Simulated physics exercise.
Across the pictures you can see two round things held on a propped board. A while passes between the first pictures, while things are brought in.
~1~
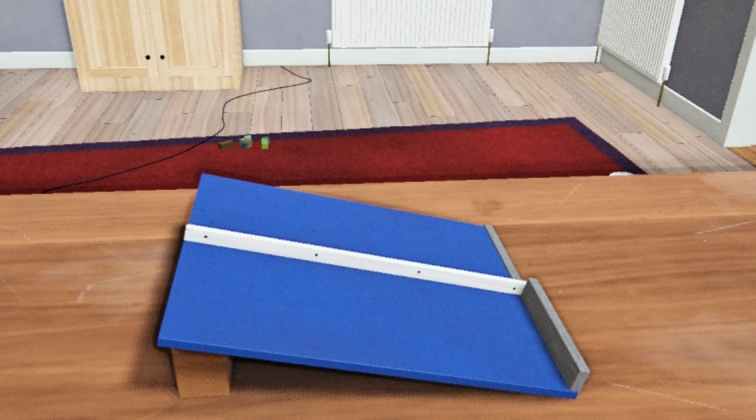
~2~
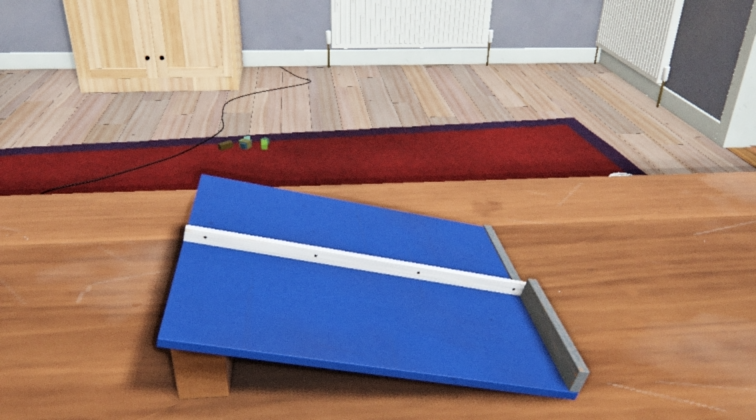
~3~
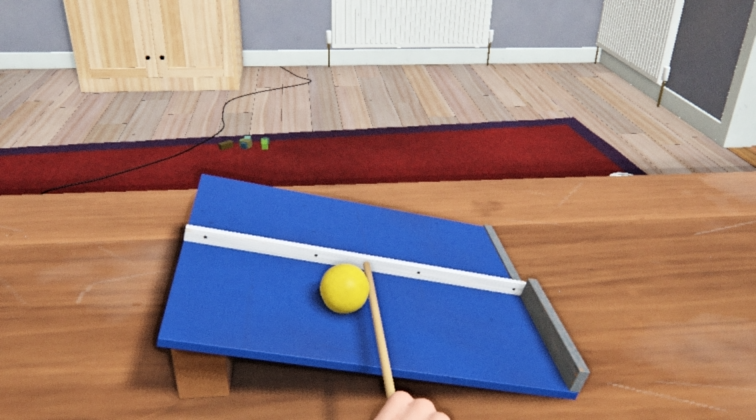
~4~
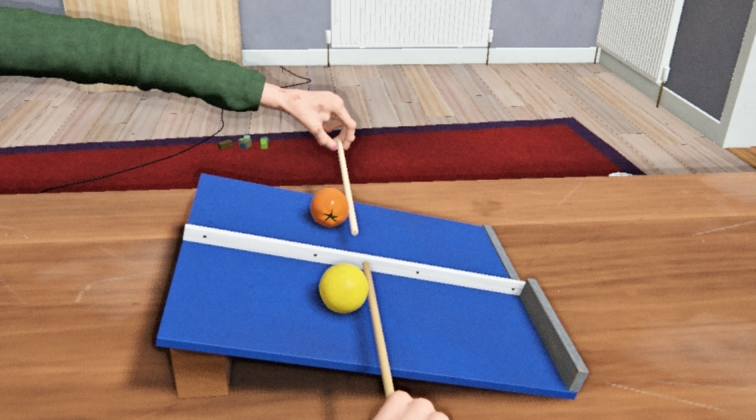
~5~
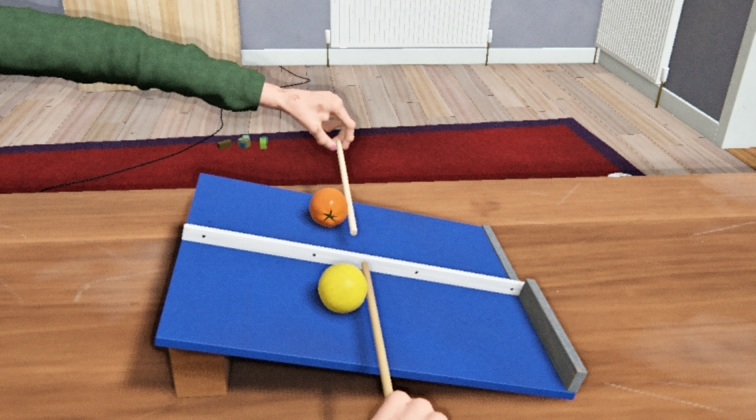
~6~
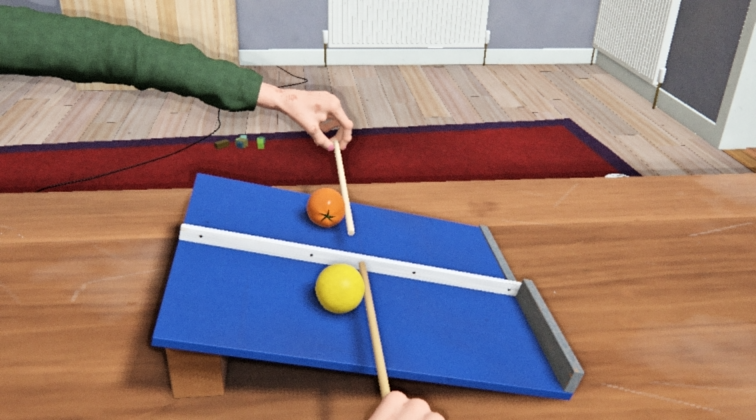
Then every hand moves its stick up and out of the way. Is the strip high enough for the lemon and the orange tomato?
Result: The lemon does not get away; the orange tomato is not caught.
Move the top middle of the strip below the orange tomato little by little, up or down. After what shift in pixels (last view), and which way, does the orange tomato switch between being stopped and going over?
Raise it by 8 pixels in the picture and it flips.
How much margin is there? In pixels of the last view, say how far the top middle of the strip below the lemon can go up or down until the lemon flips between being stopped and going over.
It would take a shift of about 8 pixels, down.
Then, 0.54 s after the last picture, lemon rolling on the board near (495, 314); orange tomato rolling on the board near (455, 233).
Then, 1.08 s after the last picture, lemon resting against the strip near (525, 319); orange tomato off the board near (716, 243).
By the end, the lemon gets caught, near (525, 319); the orange tomato runs past the strip.
